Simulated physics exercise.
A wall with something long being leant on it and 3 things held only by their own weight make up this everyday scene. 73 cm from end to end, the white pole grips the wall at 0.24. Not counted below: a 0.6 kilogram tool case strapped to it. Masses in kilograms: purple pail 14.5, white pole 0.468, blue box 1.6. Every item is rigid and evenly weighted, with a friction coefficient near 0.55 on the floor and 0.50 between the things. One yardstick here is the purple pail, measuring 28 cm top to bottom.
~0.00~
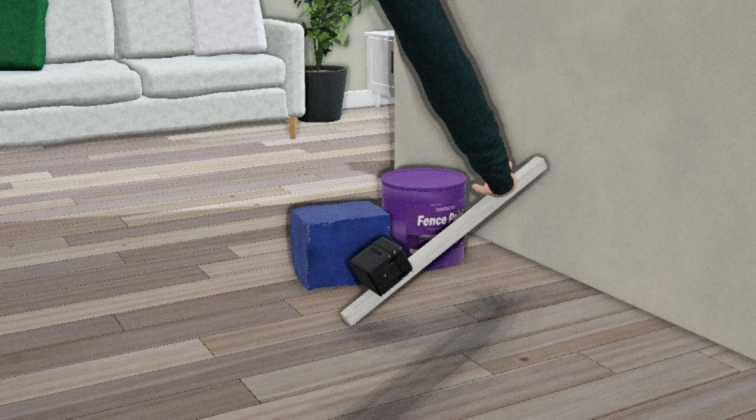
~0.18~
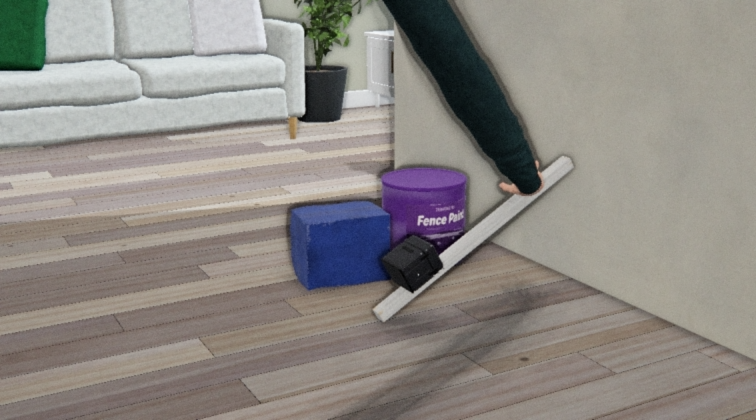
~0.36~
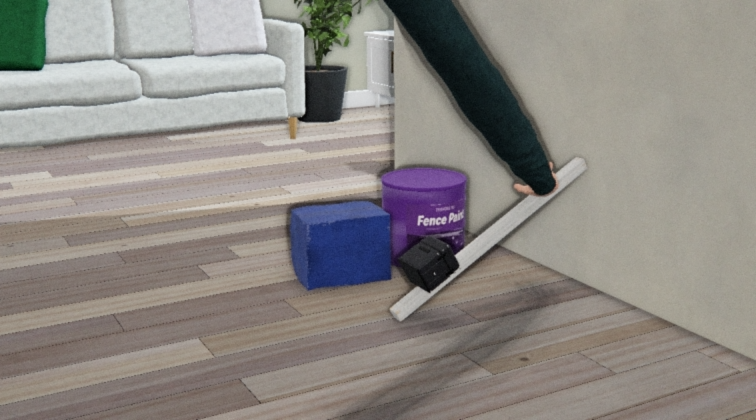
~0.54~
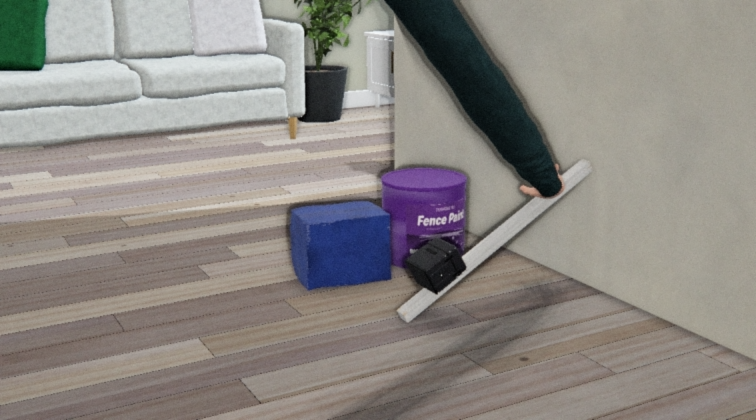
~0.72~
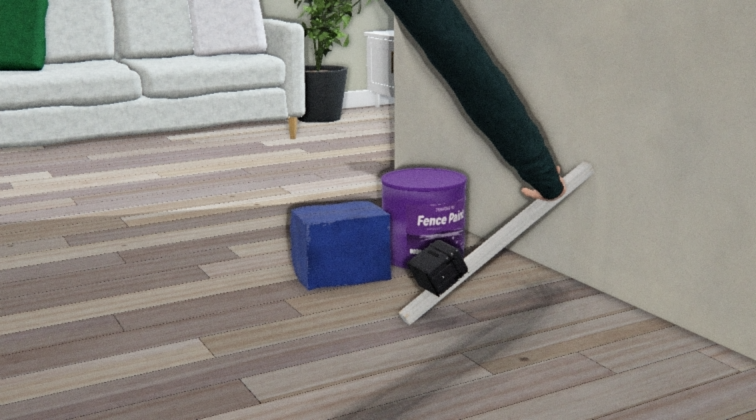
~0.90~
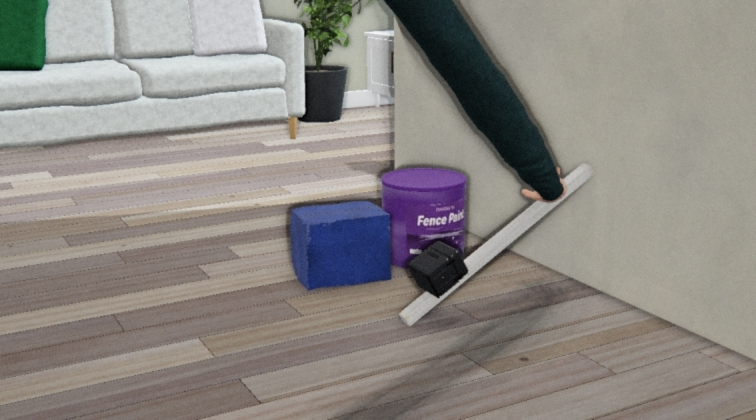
A hand in a dark green sleeve moving a tilted white pole slightly right past a purple pail, then holding it against the wall.
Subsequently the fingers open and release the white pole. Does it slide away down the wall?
No, it stays leaning.
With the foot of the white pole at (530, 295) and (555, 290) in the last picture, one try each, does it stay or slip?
Standing, then slipping.
After 1.20 s, no change.
After 1.70 s, white pole resting near (500, 242).
In the end (2.2 s), all 3 under 10 cm from the start. At the end, from the last picture's camera, white pole near (500, 242). The pole holds.
